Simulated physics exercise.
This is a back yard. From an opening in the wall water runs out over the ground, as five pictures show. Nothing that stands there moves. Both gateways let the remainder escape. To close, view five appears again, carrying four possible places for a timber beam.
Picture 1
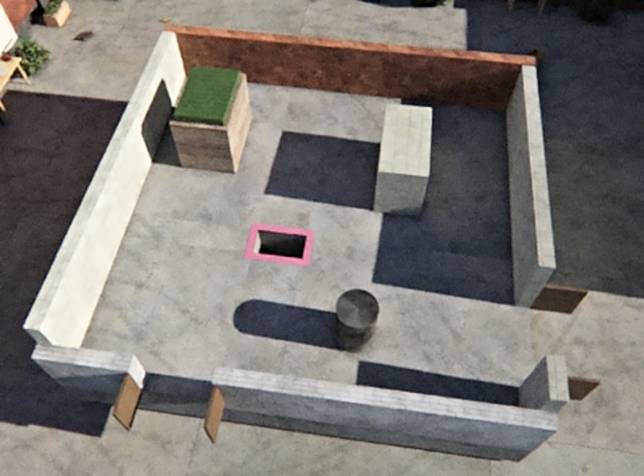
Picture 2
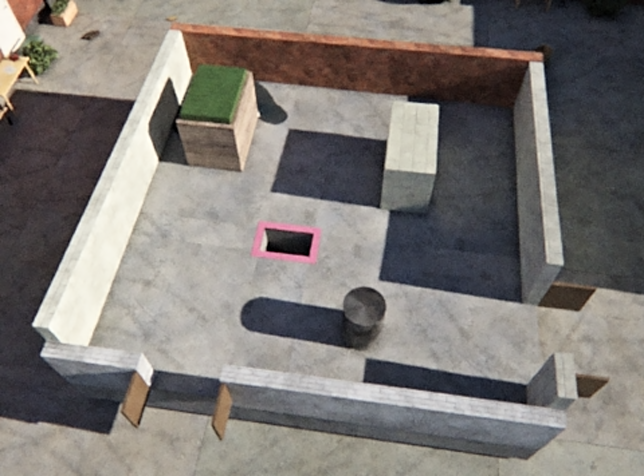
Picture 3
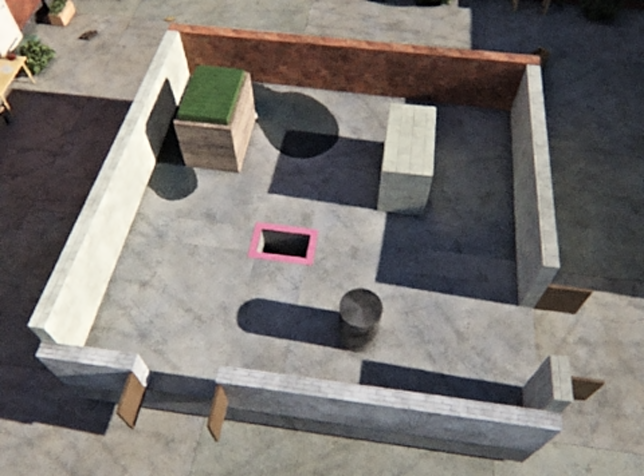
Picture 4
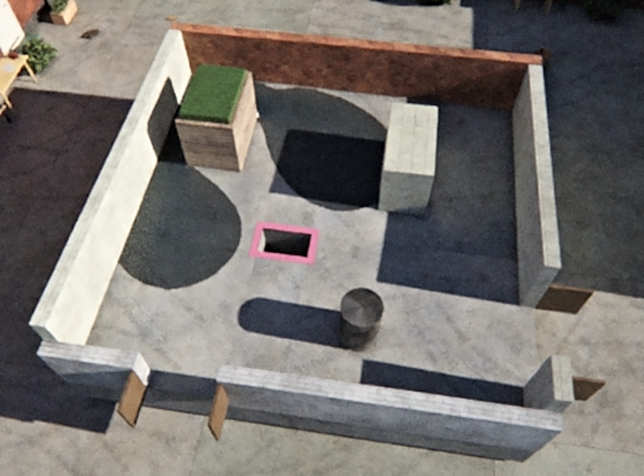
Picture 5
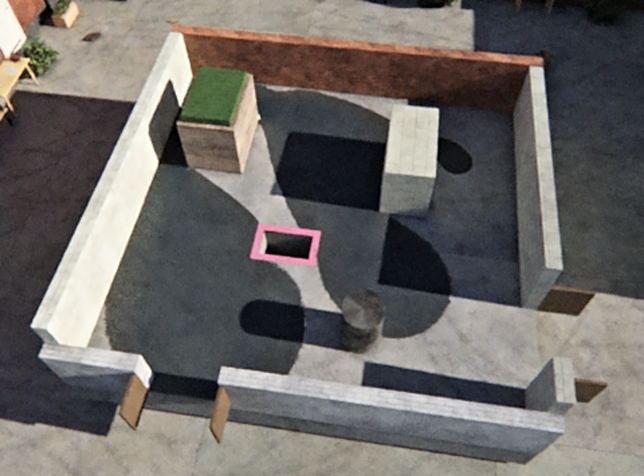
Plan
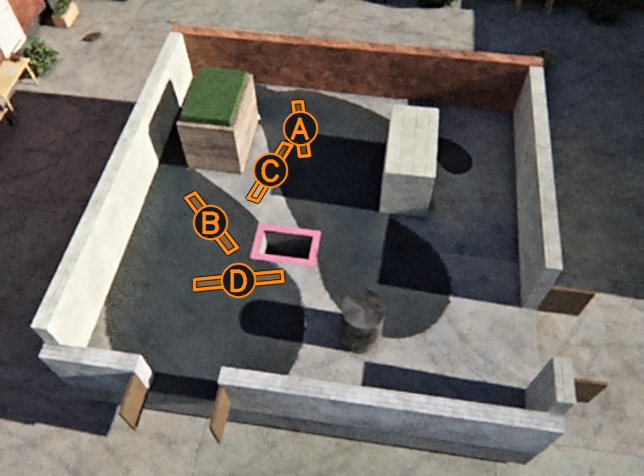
Back yard with low walls, dark water spreading in rounded patches from beside a grass-topped box, passing around a pink-edged pit.
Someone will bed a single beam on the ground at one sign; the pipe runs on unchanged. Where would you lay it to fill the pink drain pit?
Take A.
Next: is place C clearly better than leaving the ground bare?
No, it changes little.
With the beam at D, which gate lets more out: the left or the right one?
The right gate.
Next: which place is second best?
That is place D.
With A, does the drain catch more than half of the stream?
No.
In orange, A from (297, 101) to (304, 155); B from (190, 195) to (232, 250); C from (252, 199) to (287, 144); D from (194, 284) to (282, 276).
For place A, about 27 % of the stream goes into the pink drain pit, about 72 % out by the gates.
For place B, about 6 % of the stream goes into the pink drain pit, about 94 % out by the gates.
For place C, about 5 % of the stream goes into the pink drain pit, about 95 % out by the gates.
For place D, about 19 % of the stream goes into the pink drain pit, about 81 % out by the gates.
